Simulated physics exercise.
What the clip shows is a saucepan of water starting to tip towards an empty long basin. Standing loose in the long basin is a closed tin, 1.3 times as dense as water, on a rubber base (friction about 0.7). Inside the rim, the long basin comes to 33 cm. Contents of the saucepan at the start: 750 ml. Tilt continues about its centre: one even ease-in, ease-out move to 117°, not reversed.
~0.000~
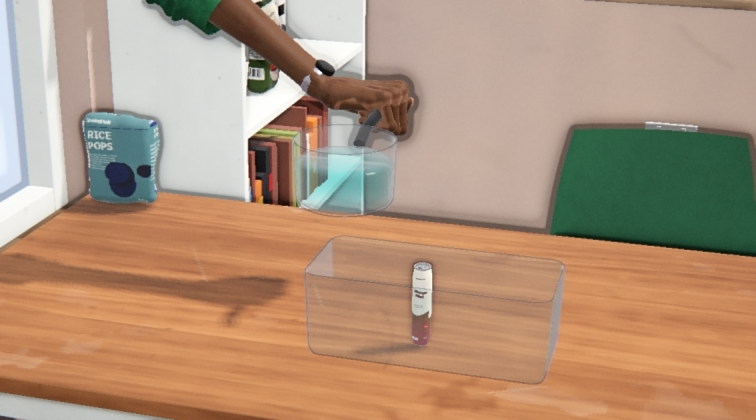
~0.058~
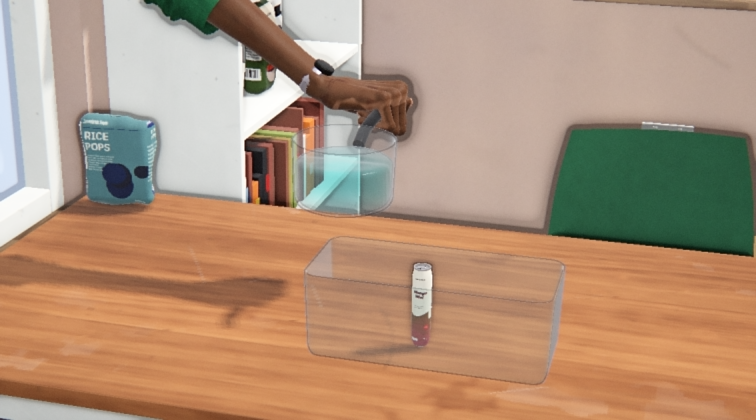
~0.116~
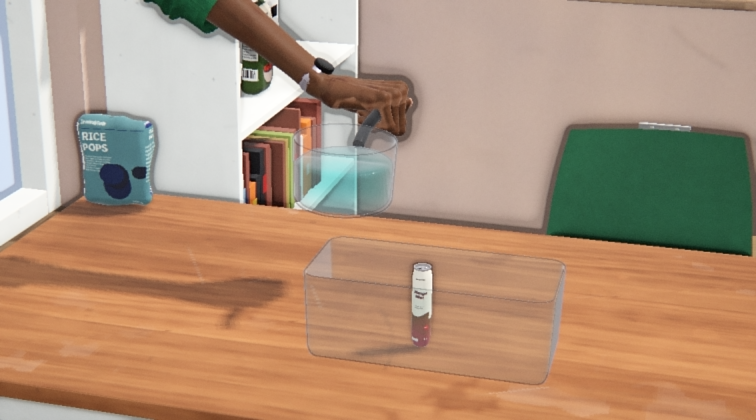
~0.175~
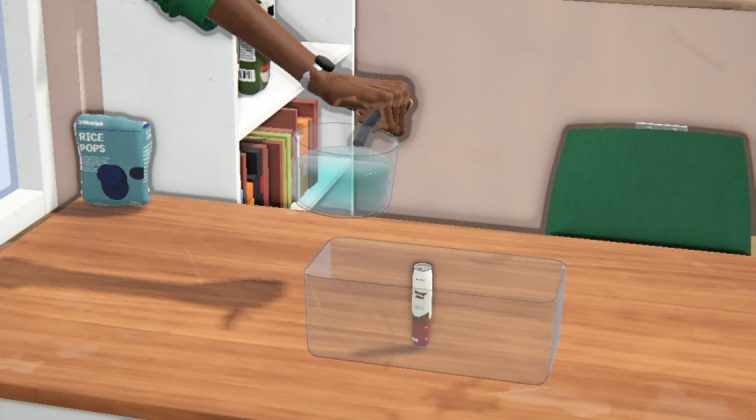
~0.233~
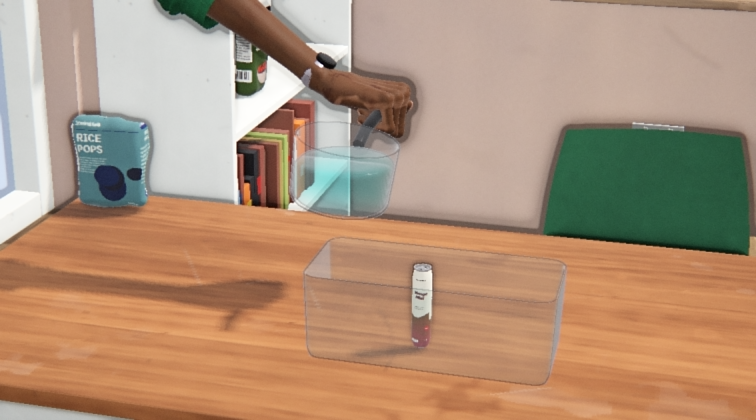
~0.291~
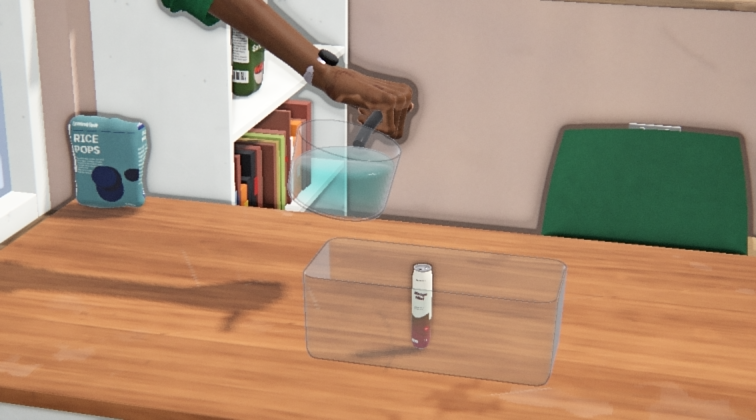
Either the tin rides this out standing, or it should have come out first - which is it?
It will weather it.
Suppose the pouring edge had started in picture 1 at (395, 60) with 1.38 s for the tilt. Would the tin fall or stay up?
After that, the tin overturns.
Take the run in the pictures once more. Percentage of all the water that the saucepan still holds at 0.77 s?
Some 70 % of it is still there.
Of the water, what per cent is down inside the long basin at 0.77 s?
Around 7%.
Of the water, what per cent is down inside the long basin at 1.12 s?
The share is close to 80 percent.
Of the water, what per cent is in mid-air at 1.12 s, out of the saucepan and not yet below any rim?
10 in a hundred, give or take.
By 0.77 s the tilt is 69° and 70 per cent is still to pour; the tin stands where it began.
By 1.12 s the tilt is 107° and 11 per cent is still to pour; the tin stands where it began.
By 1.48 s the tilt is 117° and 0 per cent is still to pour; the tin stands where it began.
By 1.88 s the tilt is 117° and 0 per cent is still to pour; the tin stands where it began.
At rest the tin stands where it began.
